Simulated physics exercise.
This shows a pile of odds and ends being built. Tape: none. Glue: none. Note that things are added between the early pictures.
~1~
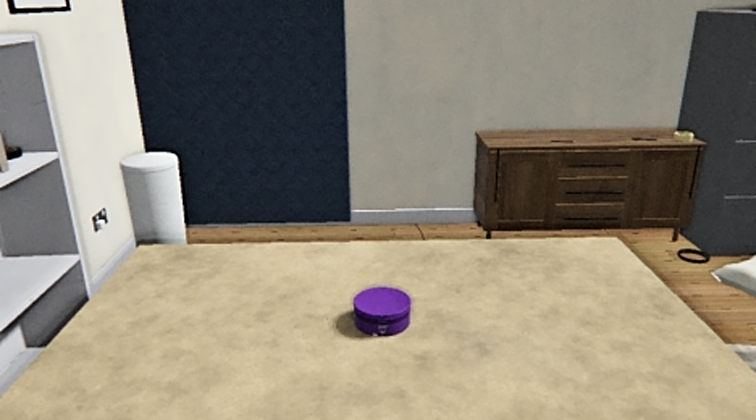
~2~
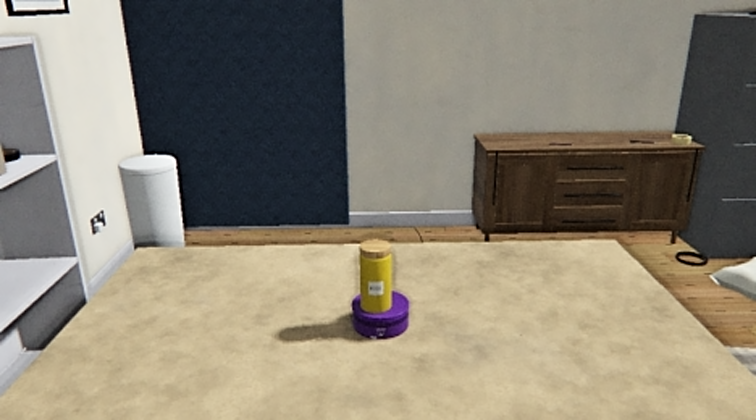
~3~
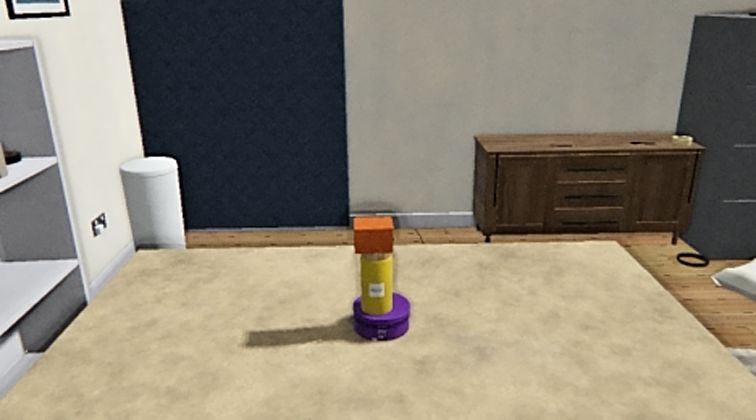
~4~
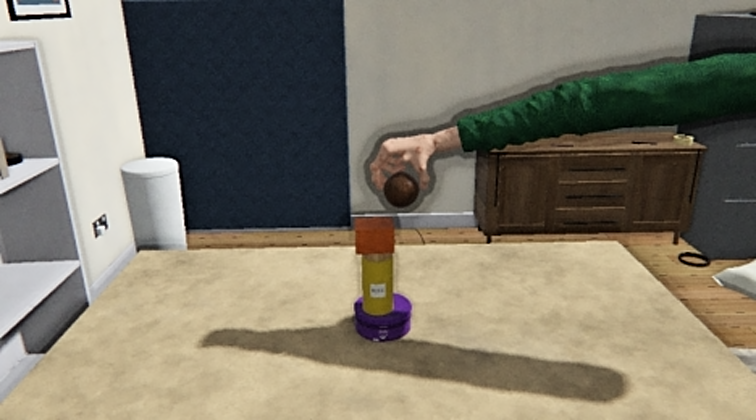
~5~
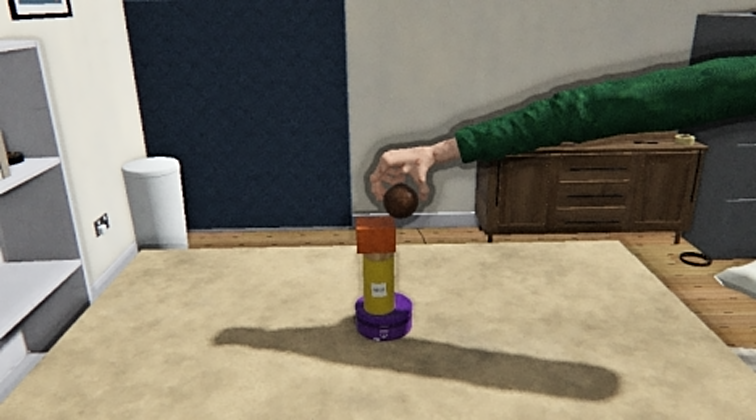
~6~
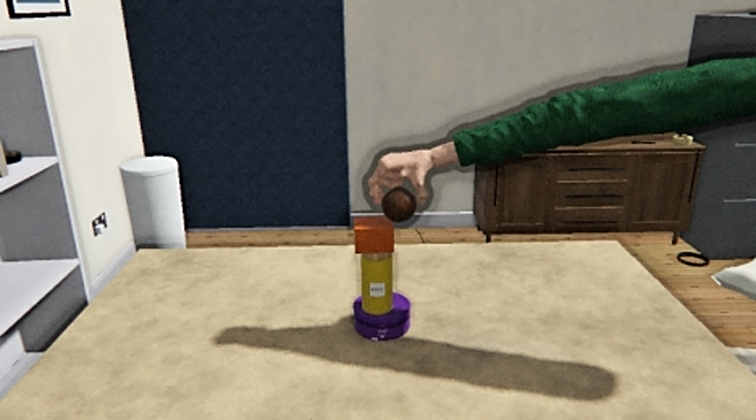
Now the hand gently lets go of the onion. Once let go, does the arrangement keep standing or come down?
Most likely the pile fails.
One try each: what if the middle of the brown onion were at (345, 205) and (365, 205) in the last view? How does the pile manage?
Result 1: Pile falls; result 2: Pile stable.
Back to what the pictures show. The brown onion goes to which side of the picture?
Well, it travels over to the right.
Then, 0.30 s after the last picture, brown onion now fallen.
Then, 0.40 s after the last picture, things are still on the move.
Then, 0.50 s after the last picture, as before.
At rest, fallen, brown onion; the other 3 in place. Seen from the same camera at the end, brown onion near (441, 313). The pile comes apart.
